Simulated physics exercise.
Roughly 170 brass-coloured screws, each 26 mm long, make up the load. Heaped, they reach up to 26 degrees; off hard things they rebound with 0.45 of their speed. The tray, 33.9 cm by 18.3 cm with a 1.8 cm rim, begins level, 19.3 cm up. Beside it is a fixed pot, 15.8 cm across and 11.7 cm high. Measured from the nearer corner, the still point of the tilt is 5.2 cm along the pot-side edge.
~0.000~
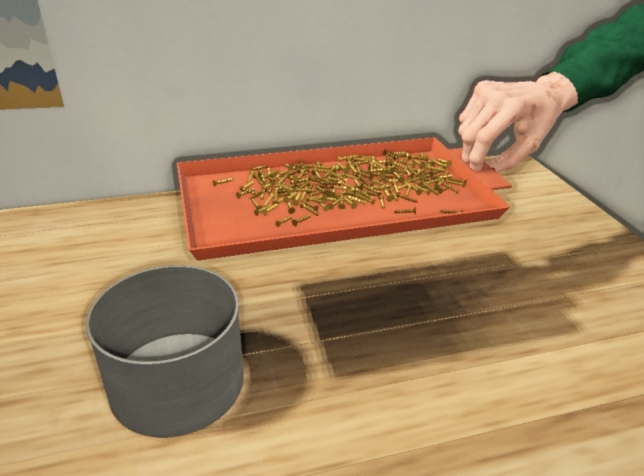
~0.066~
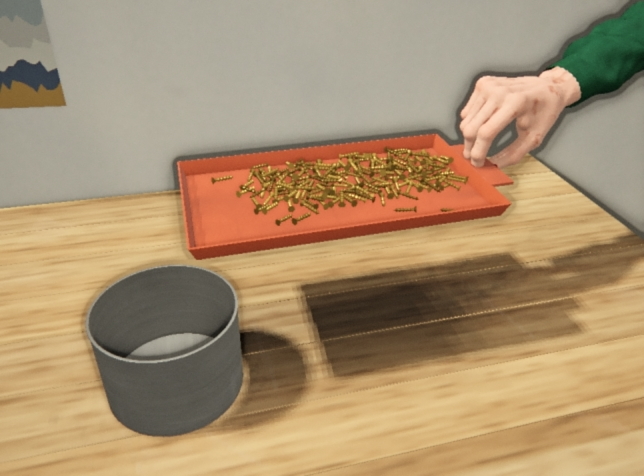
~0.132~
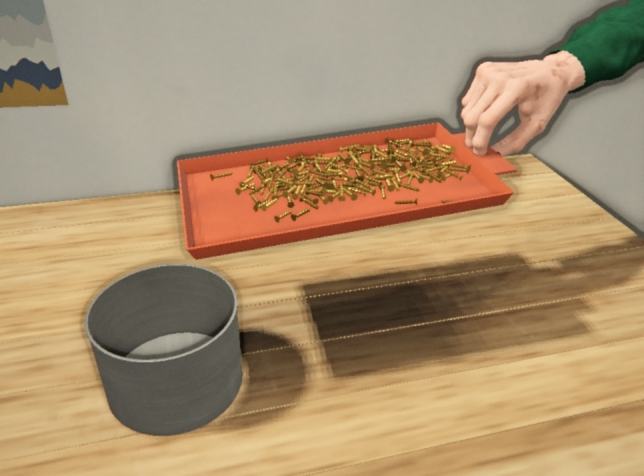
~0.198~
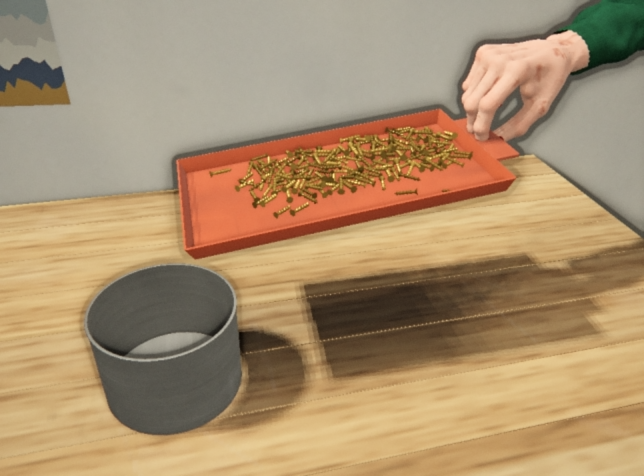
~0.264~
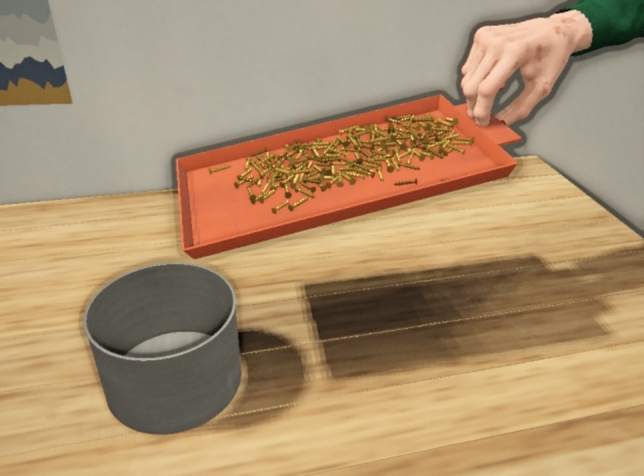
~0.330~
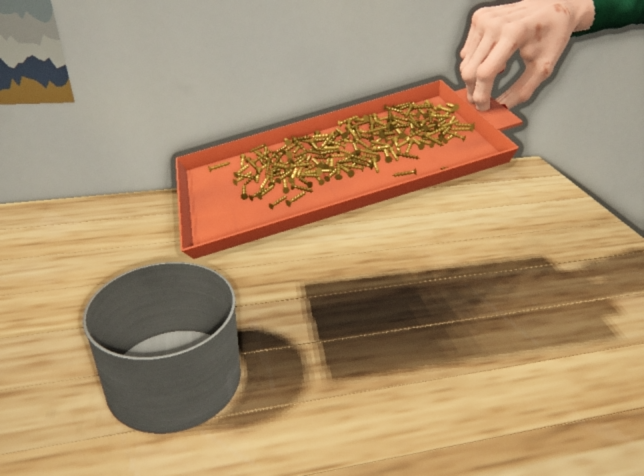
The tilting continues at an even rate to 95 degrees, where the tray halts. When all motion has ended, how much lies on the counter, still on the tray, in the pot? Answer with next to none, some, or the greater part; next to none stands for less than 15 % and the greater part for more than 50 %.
Counter: Some; left on the tray: Next to none; pot: The greater part.
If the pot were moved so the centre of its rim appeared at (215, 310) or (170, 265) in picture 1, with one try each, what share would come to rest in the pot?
About 50 percent the first time and about 75 percent the second.
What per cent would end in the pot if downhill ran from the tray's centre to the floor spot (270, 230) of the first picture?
My guess is roughly 95 percent.
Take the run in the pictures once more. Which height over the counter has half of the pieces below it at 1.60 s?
Some 20 cm.
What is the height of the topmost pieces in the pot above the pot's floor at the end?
Close to 2.0 cm up.
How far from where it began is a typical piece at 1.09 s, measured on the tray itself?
21 cm.
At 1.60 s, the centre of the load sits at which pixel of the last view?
Approx. (168, 231).
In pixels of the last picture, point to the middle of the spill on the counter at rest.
(143, 323).
After 1.09 s, tilt 51 degrees; the tray holds 75 %, the pot 0 %.
After 1.60 s, tilt 77 degrees; the tray holds 50 %, the pot 40 %.
After 2.18 s, tilt 95 degrees; the tray holds 0 %, the pot 75 %.
By 2.9 s all is still; counter 25 %, tray 0 %, pot 75 %.
